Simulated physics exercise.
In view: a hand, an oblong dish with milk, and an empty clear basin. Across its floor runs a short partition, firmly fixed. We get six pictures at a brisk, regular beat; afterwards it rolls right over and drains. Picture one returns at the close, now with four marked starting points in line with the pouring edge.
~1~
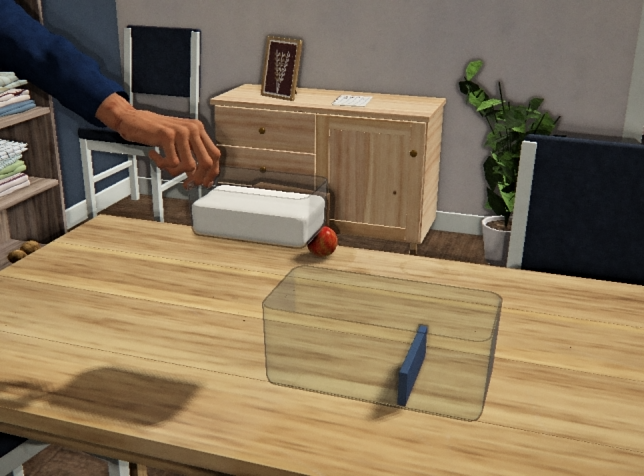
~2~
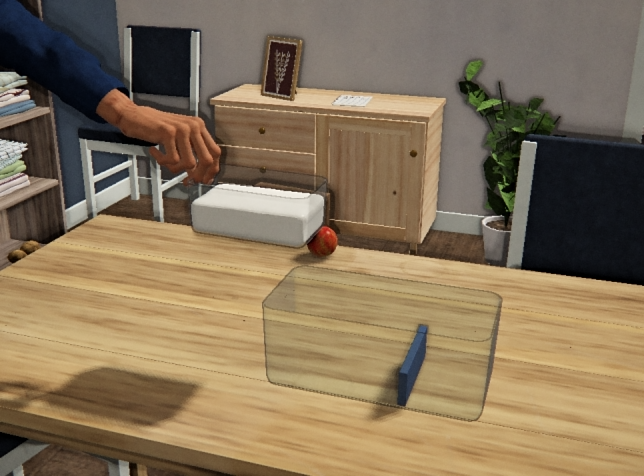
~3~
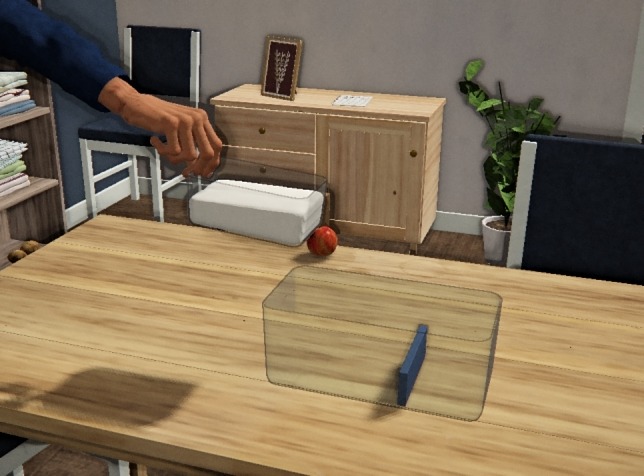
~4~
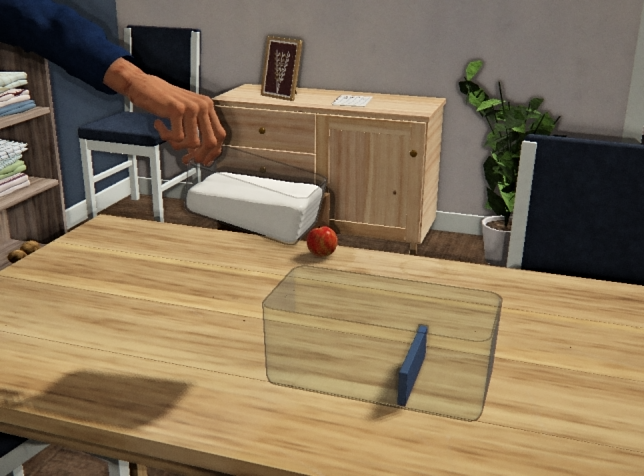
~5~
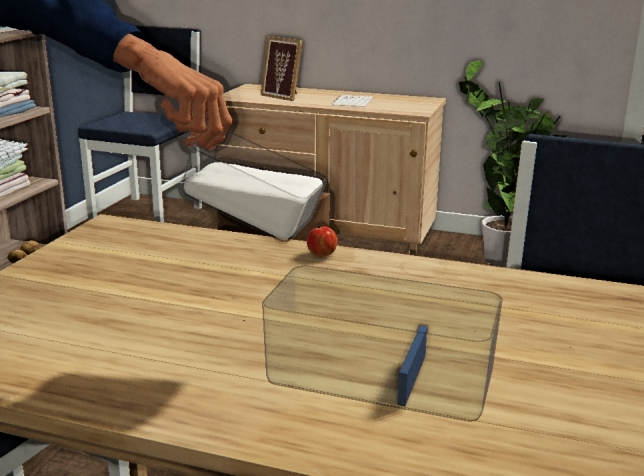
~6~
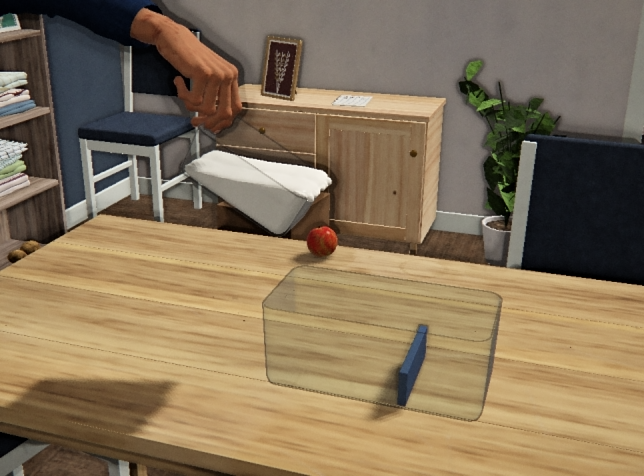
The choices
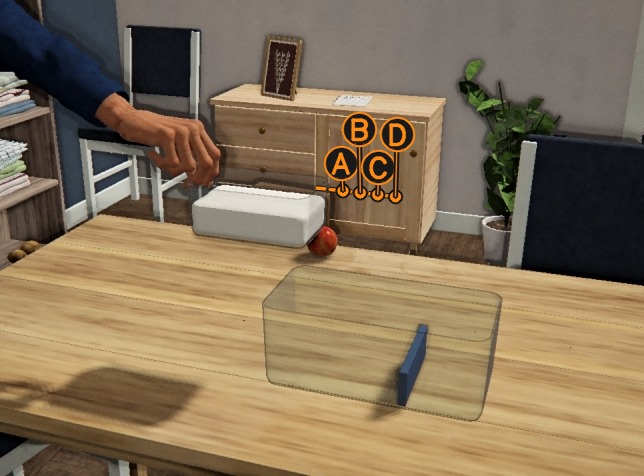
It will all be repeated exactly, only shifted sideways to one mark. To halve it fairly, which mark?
Best: A.
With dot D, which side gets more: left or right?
More ends on the right.
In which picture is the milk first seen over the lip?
In picture 6.
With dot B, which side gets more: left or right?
The right side.
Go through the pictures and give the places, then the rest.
Upright, lip at (316, 188); basin from (267, 379) to (482, 419); top of the wall at (414, 348); nothing has left yet.
Upright, lip at (316, 188); nothing has left yet.
Tipped about 5°, lip at (316, 188); nothing has left yet.
Tipped about 11°, lip at (316, 188); nothing has left yet.
Tipped about 19°, lip at (316, 188); nothing has left yet.
Tipped about 29°, lip at (316, 188); milk is over the lip, down to (320, 191).
On the marked copy, A at (343, 190); B at (360, 192); C at (377, 194); D at (395, 196).
For dot A, about 47 % ends left of the wall and 50 % right of it; 3 % is lost outside.
For dot B, about 19 % ends left of the wall and 78 % right of it; 3 % is lost outside.
For dot C, about 9 % ends left of the wall and 88 % right of it; 3 % is lost outside.
For dot D, about 14 % ends left of the wall and 82 % right of it; 3 % is lost outside.
